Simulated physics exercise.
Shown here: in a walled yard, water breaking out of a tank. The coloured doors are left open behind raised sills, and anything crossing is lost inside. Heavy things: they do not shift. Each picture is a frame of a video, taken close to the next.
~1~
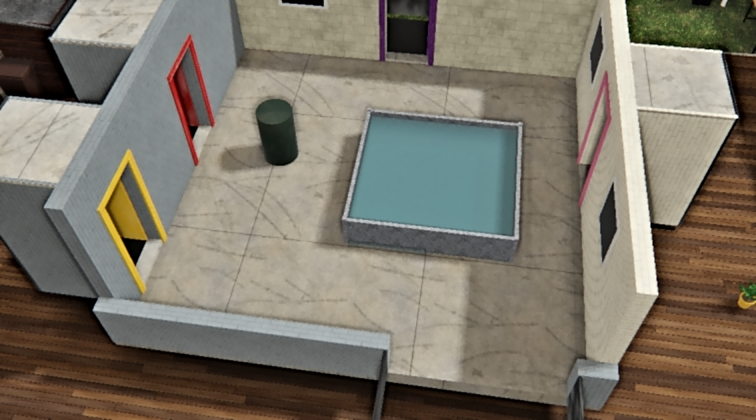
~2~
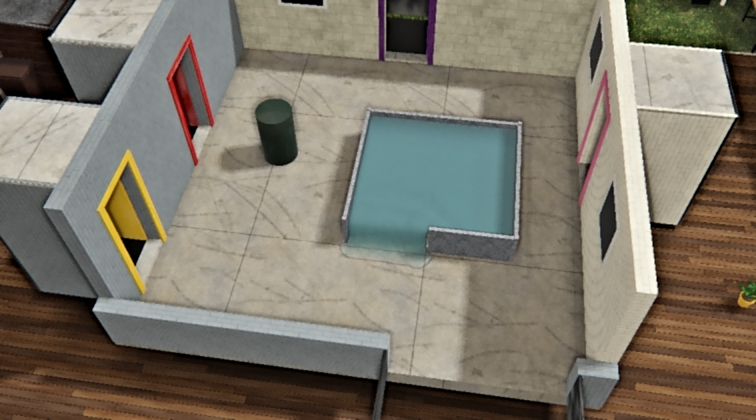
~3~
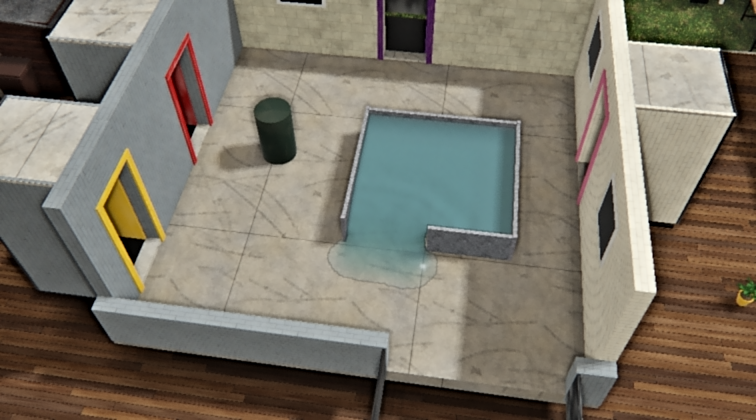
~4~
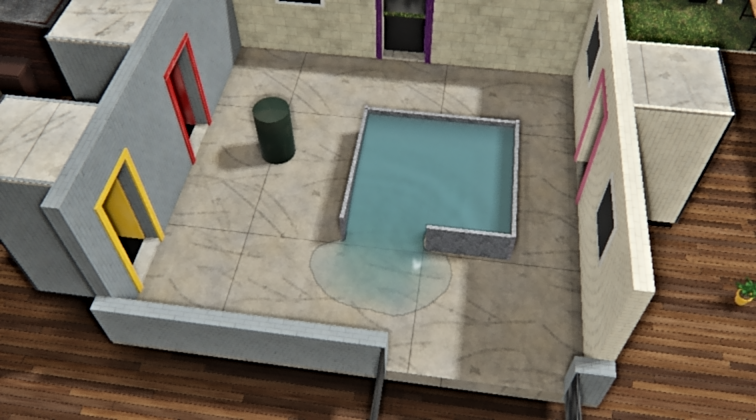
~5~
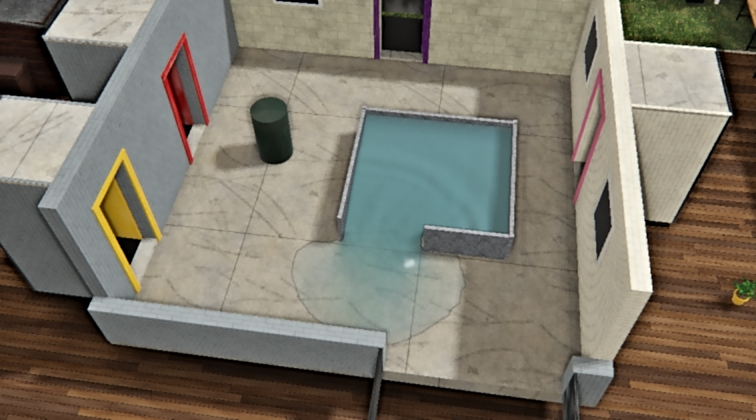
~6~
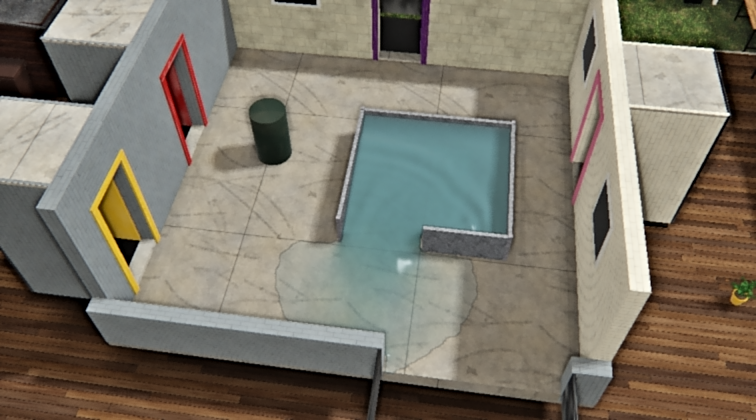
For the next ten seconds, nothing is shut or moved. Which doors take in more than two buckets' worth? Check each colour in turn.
The yellow door does; the red door does not; the pink door does not; the purple door does not.
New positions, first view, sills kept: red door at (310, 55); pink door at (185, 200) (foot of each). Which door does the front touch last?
Result: The door marked purple.
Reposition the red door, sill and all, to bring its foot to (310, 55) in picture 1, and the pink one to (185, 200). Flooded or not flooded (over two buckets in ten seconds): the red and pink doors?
As I see it, the red door tops the limit and the pink door tops the limit.
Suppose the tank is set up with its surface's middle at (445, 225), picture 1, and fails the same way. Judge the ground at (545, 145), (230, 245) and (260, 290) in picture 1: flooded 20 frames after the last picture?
Check in sequence: Still parched, soaked through, soaked through.
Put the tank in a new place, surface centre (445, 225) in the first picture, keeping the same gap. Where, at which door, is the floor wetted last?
Note: The pink door.
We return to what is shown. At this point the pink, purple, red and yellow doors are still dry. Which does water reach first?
Answer: The door marked yellow.
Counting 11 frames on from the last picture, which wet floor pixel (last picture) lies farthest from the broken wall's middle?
The farthest wet point should be near (124, 323).
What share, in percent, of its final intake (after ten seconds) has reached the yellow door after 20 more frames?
About 25 per cent.
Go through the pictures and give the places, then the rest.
The first picture shows the water tank at (437, 172) is whole and still.
In the second picture, water pours out at (388, 237) and has run to (345, 248).
In the third picture, the front is at (336, 264), out from the gap at (386, 238).
In the fourth picture, the front is at (398, 310), out from the gap at (385, 238).
In the fifth picture, water pours out at (383, 238) and has run to a hidden place.
In the sixth picture, the front is at a hidden place, out from the gap at (382, 238).
A moment on, water covers 15 % of the floor; the yellow door not reached, the red door not reached, the pink door not reached, the purple door not reached.
Next, water covers 20 % of the floor; the yellow door not reached, the red door not reached, the pink door not reached, the purple door not reached.
Then, water covers 30 % of the floor; the yellow door over two buckets in, the red door not reached, the pink door not reached, the purple door not reached.
Later, water covers 55 % of the floor; the yellow door far over two buckets in, the red door wet at the sill, nothing in, the pink door not reached, the purple door not reached.
In the end, water covers 85 % of the floor; the yellow door far over two buckets in, the red door under two buckets in, the pink door wet at the sill, nothing in, the purple door wet at the sill, nothing in.
